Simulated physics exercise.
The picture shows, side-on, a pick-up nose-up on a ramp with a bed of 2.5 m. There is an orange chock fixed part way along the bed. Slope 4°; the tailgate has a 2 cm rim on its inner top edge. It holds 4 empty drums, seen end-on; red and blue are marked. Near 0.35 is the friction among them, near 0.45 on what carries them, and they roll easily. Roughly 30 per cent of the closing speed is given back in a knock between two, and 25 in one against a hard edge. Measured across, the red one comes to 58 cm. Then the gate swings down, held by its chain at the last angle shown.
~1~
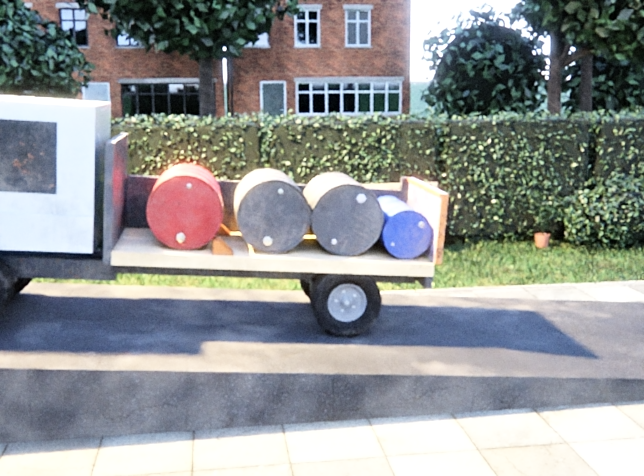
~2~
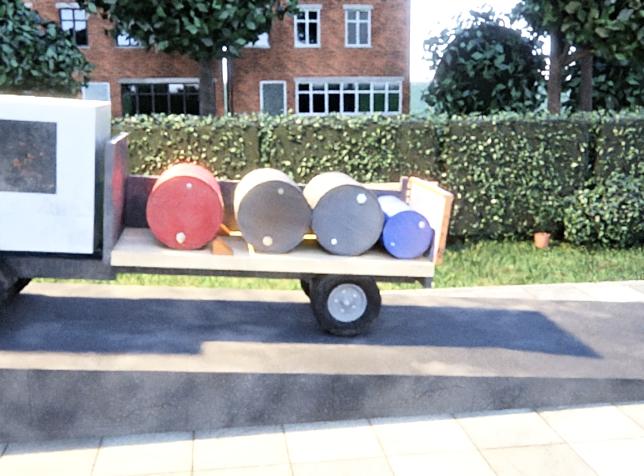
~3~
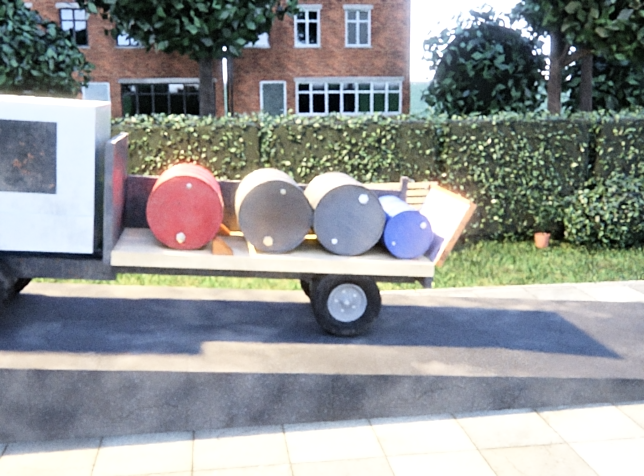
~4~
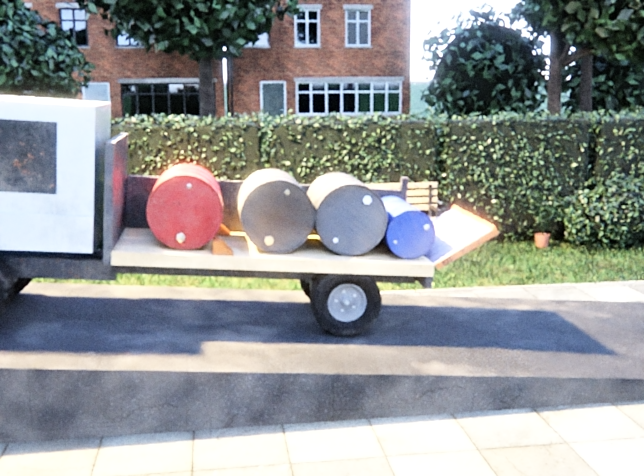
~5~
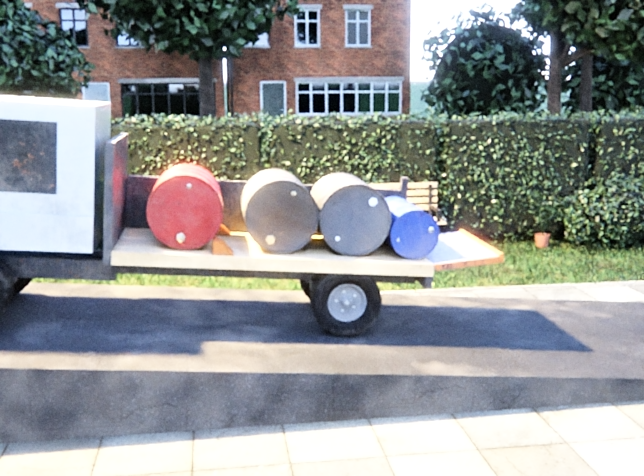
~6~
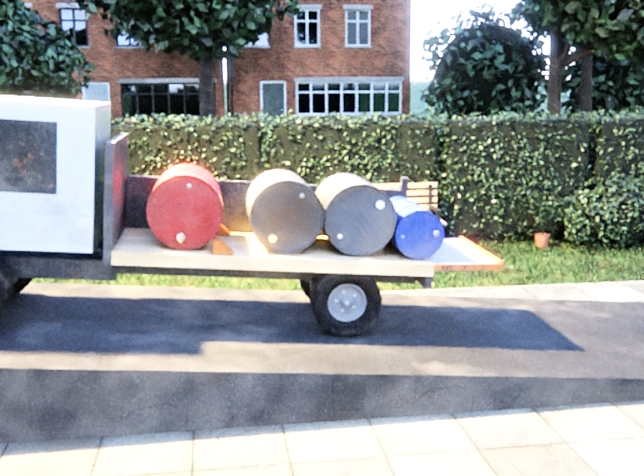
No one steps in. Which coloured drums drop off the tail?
Taking red first, it keeps its spot. Blue tumbles off.
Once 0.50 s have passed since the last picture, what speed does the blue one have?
Speed approx. 0.4 m/s.
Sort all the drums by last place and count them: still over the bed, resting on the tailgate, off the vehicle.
That gives 1, then 0, then 3.
Another 0.5 s on from the last picture, red is on the bed, 195 cm short of the hinge; blue is on the gate, 5 cm past the hinge, rolling right; 0 out so far.
Another 1.0 s on from the last picture, blue is on the gate, 30 cm past the hinge, rolling right; still the same for red; 0 out so far.
Another 1.7 s on from the last picture, blue is dropping off the gate; still the same for red; 1 out so far.
In the end (6.9 s after the last picture), red is on the bed, 195 cm short of the hinge; blue is off the vehicle; 3 out so far.
